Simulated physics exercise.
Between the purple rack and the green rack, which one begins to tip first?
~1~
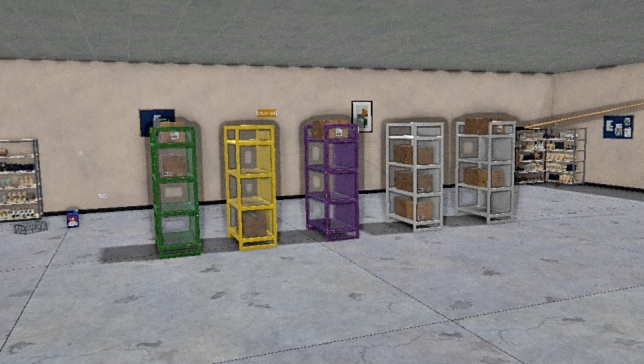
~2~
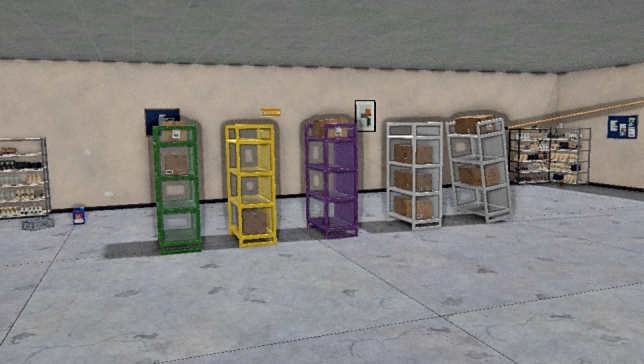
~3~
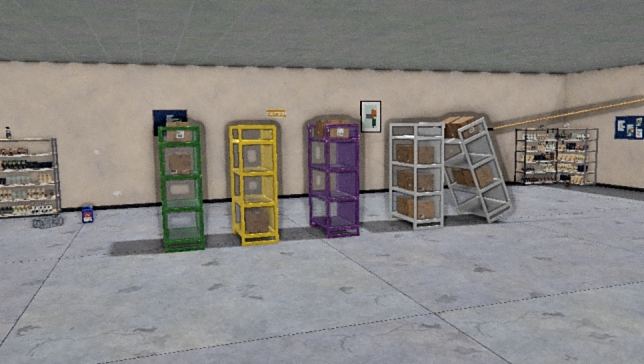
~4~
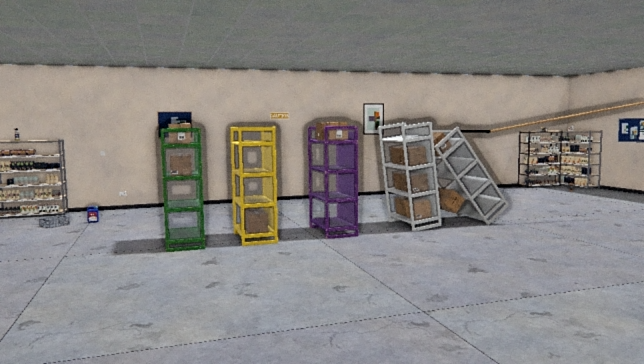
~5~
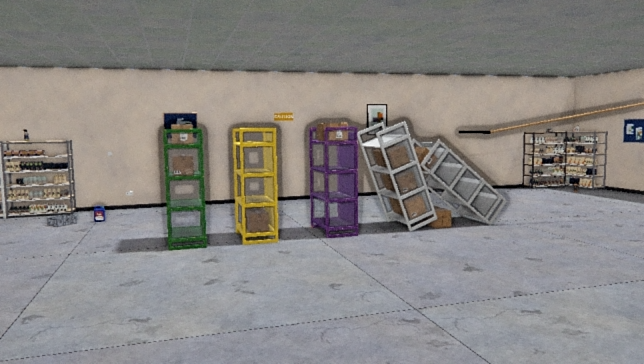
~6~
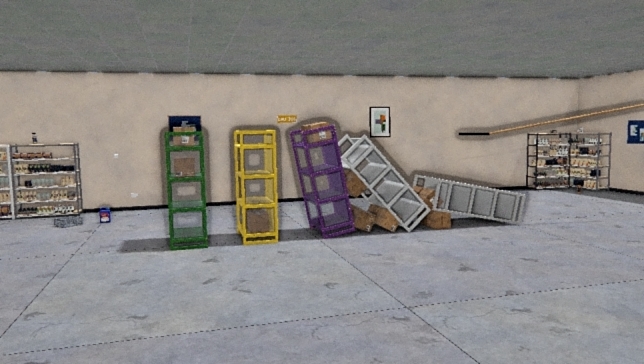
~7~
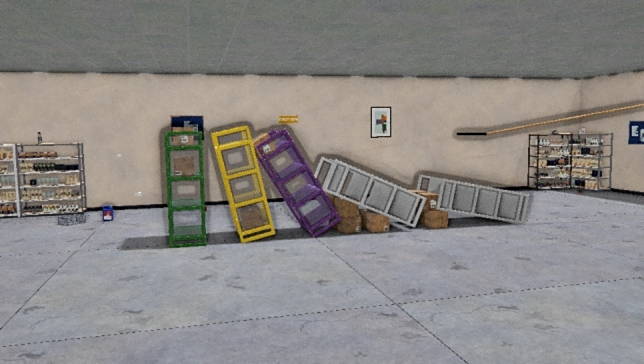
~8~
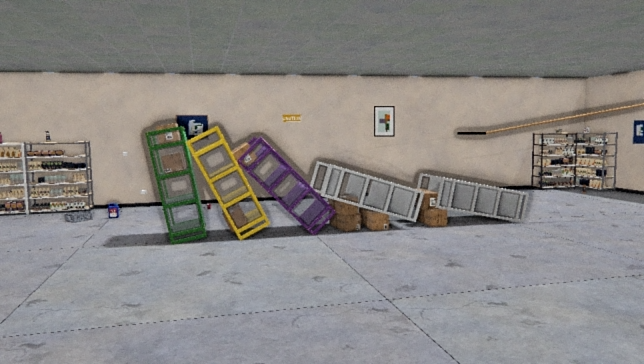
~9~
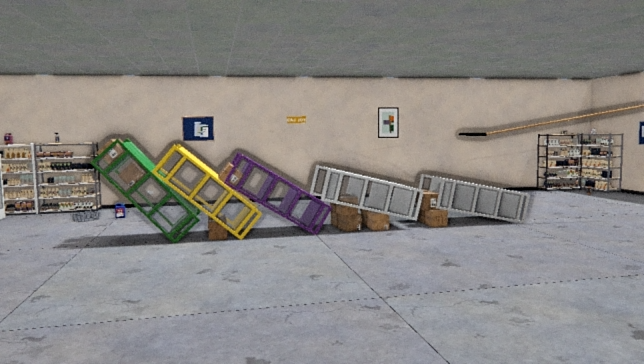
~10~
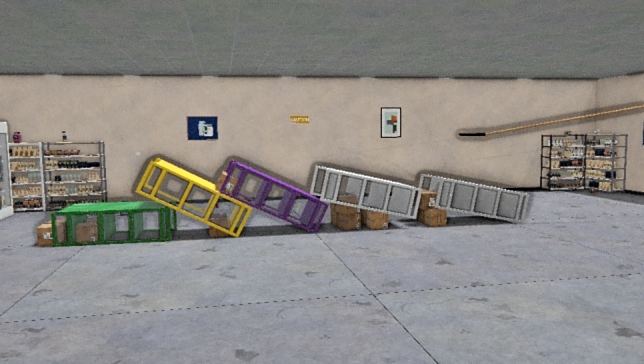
The purple rack begins to tip first. The green rack is still upright then and only starts leaning later, after the yellow rack has tipped towards it.
